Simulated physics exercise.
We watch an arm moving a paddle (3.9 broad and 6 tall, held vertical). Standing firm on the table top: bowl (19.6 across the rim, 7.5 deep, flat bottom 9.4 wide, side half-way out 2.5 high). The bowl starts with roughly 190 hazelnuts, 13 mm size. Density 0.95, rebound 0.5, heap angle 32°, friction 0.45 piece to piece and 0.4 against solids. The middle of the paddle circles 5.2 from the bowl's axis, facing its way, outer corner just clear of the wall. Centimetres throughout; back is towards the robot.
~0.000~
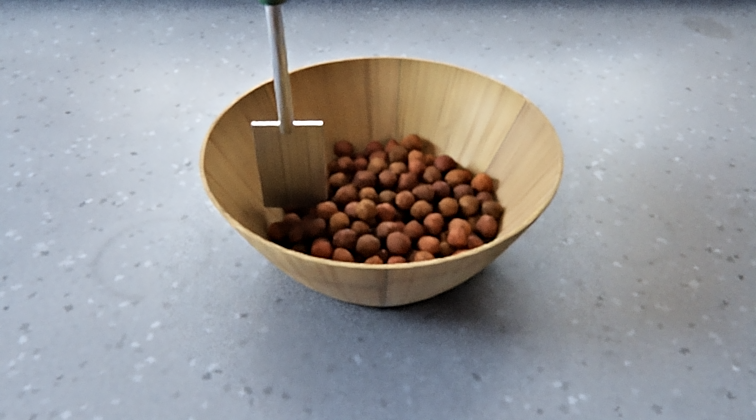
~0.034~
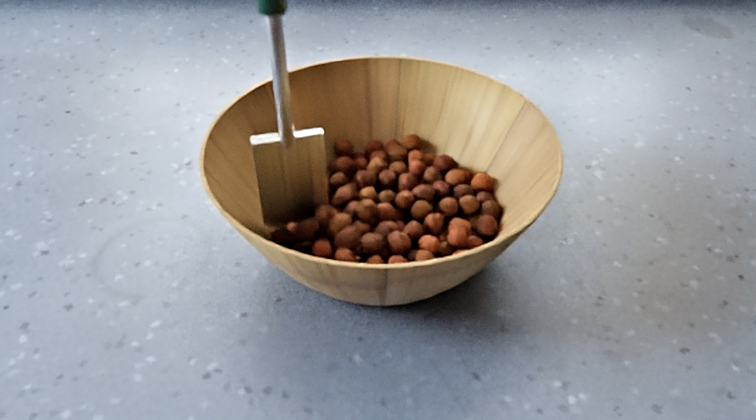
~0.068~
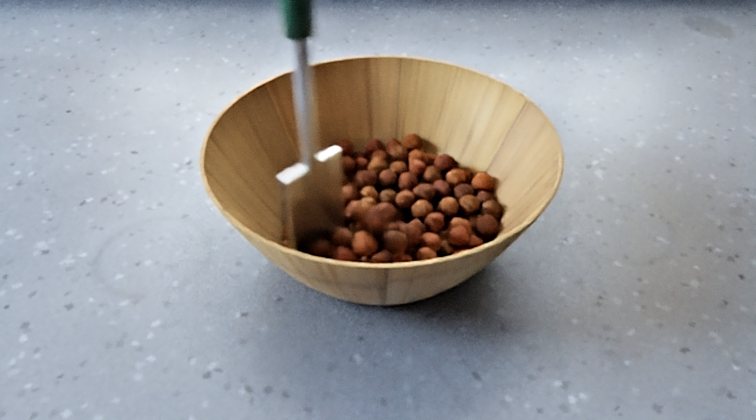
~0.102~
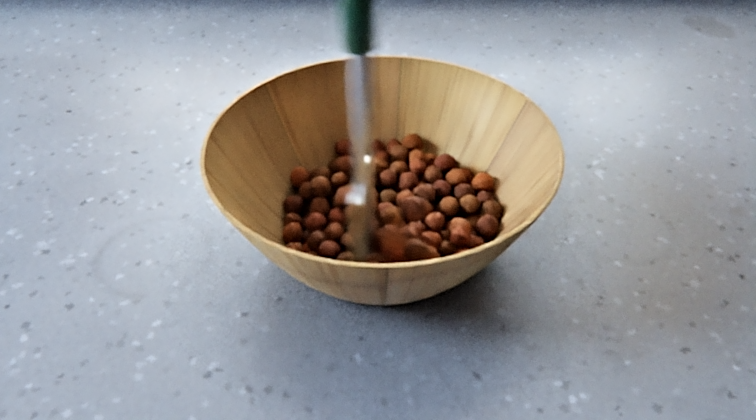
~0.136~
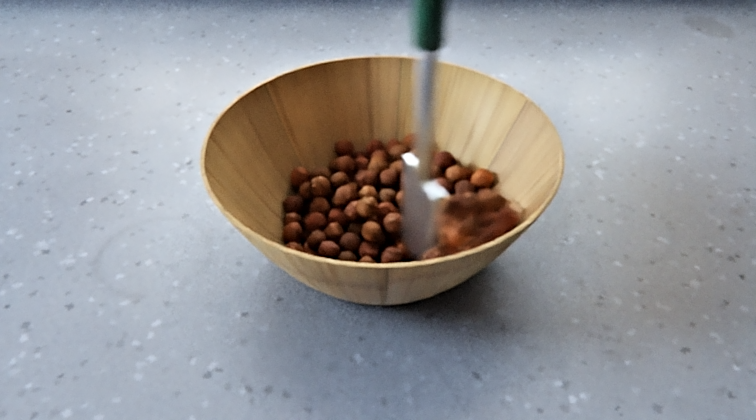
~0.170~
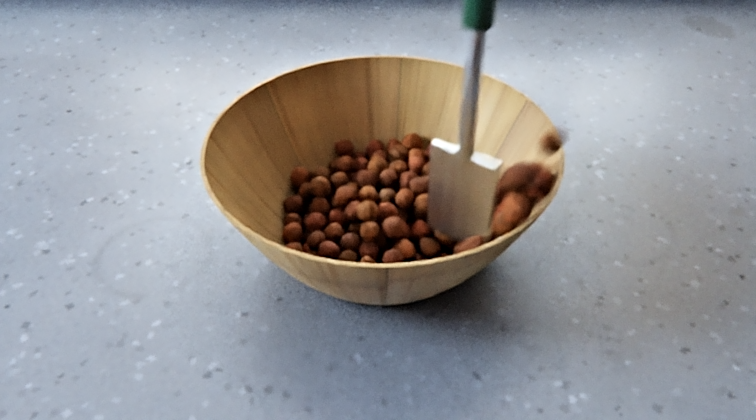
A flat paddle with a metal shaft and green handle, held upright, is seen from above at an angle over a speckled blue-grey table top. It stands at the left inside a wide, pale wooden bowl of reddish-brown hazelnuts. The paddle sweeps along the near side to the right, turning as it goes and pushing nuts up against the right wall, while the camera stays still.
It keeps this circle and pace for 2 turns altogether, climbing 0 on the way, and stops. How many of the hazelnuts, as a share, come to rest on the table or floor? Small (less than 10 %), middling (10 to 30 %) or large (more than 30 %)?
A middling share, 10 to 30 %, ends on the table or floor.
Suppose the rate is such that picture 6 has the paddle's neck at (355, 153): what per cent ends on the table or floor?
Some 0 per cent.
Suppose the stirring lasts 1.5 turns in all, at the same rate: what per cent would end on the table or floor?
In that case some 20 per cent.
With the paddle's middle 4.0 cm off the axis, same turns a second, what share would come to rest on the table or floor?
It would be near 15 per cent.
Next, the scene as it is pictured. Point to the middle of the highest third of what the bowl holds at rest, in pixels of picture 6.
Around (343, 231).
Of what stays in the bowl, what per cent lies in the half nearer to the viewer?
Some 55 per cent.
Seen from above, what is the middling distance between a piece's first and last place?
About 6 cm.
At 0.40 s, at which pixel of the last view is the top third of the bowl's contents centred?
Around (284, 192).
After 0.40 s, 8° round, highest piece 11 above the table; 174 in the bowl, 7 on the table or floor, 11 in flight or on the tool.
After 0.63 s, 230° round, highest piece 9 above the table; 160 in the bowl, 27 on the table or floor, 5 in flight or on the tool.
After 0.94 s, 0° round, highest piece 8 above the table; 153 in the bowl, 39 on the table or floor.
After 1.64 s, 0° round, highest piece 5 above the table; 153 in the bowl, 39 on the table or floor.
At rest, 153 in the bowl, 39 on the table or floor. That is 20 % on the table or floor.
